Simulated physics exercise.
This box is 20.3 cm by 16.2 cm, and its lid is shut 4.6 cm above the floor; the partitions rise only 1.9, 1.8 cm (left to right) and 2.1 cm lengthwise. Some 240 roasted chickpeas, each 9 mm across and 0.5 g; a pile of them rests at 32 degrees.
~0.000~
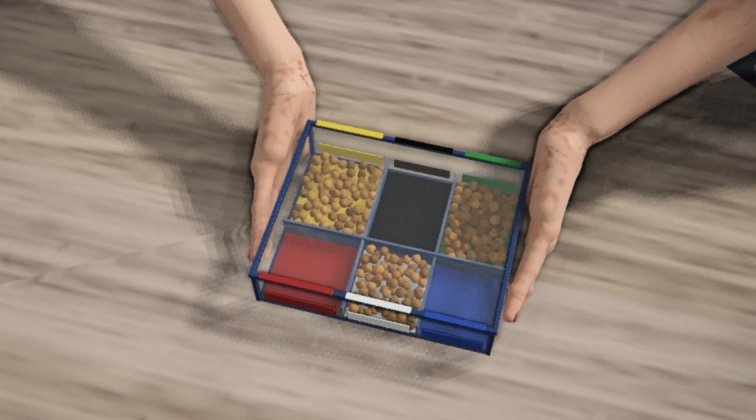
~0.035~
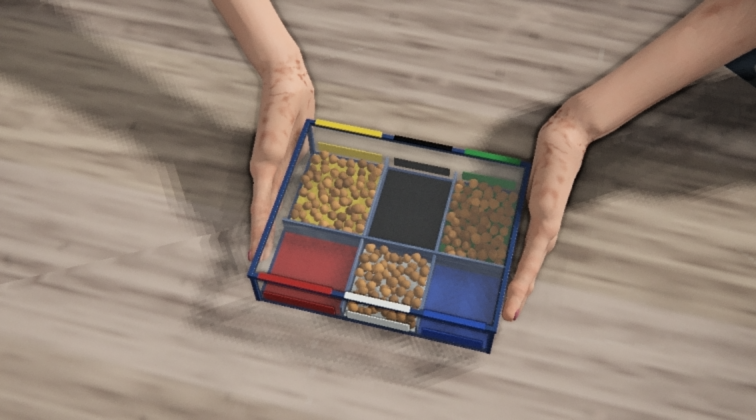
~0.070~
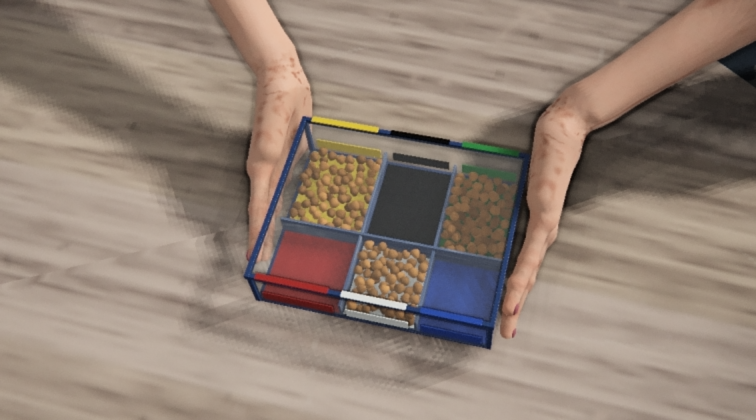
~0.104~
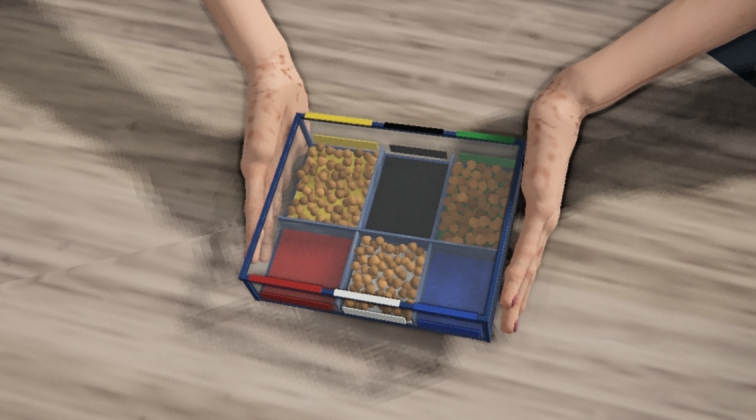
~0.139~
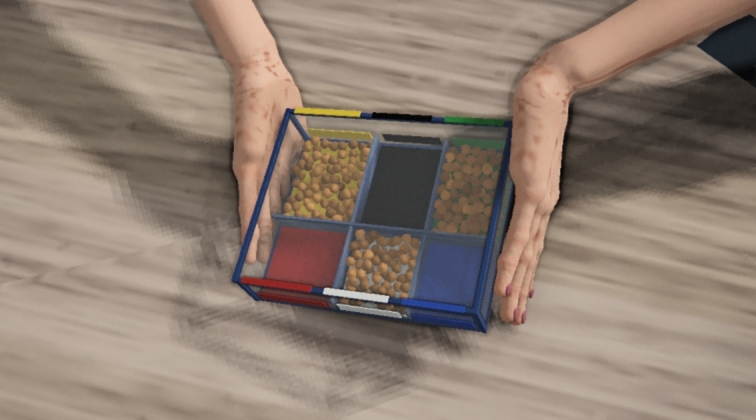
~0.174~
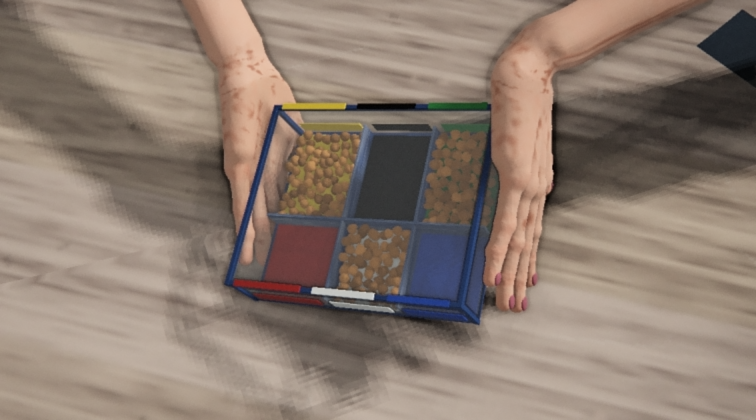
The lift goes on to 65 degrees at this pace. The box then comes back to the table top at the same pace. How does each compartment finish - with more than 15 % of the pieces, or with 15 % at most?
Red: More than 15 %, blue: At most 15 %, green: At most 15 %, yellow: More than 15 %, white: More than 15 %, black: At most 15 %.
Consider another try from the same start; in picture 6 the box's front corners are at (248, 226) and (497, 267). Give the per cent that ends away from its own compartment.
Then roughly 15 per cent.
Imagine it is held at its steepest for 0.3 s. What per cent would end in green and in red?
Result - green: 10 %; red: 30 %.
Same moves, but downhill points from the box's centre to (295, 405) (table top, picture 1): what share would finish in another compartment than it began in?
My guess is roughly 25 percent.
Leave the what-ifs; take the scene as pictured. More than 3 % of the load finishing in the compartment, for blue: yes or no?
Blue compartment - not above it.
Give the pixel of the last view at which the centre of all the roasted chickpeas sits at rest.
Look around (322, 253) in the last picture.
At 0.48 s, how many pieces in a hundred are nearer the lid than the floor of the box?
Something like 30 percent of the pieces.
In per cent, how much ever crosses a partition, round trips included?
That share comes to about 40 per cent.
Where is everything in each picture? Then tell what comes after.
The first picture shows box tilt 0 degrees, front corners at (255, 273) and (493, 329); green 35 %, yellow 30 %, white 30 %.
The second picture shows box tilt 1 degrees, front corners at (253, 273) and (492, 328).
The third picture shows box tilt 4 degrees, front corners at (250, 274) and (490, 324), lowest corner left front.
The fourth picture shows box tilt 9 degrees, front corners at (245, 276) and (484, 317), lowest corner left front.
The fifth picture shows box tilt 17 degrees, front corners at (238, 278) and (474, 310), lowest corner left front.
The sixth picture shows box tilt 24 degrees, front corners at (231, 281) and (458, 303), lowest corner left front; green 35 %, yellow 30 %, white 30 %. The box's pace is about 210 degrees a second.
Then, at 0.48 s, tilt 63 degrees; red 5 %, green 20 %, yellow 30 %, white 30 %, black 10 %.
After 0.69 s, tilt 23 degrees; red 30 %, green 10 %, yellow 35 %, white 25 %, black 5 %.
After 1.01 s, tilt 0 degrees; red 30 %, green 10 %, yellow 35 %, white 25 %, black 5 %.
By 1.3 s all is still; red 30 %, blue 0 %, green 10 %, yellow 35 %, white 25 %, black 5 %.
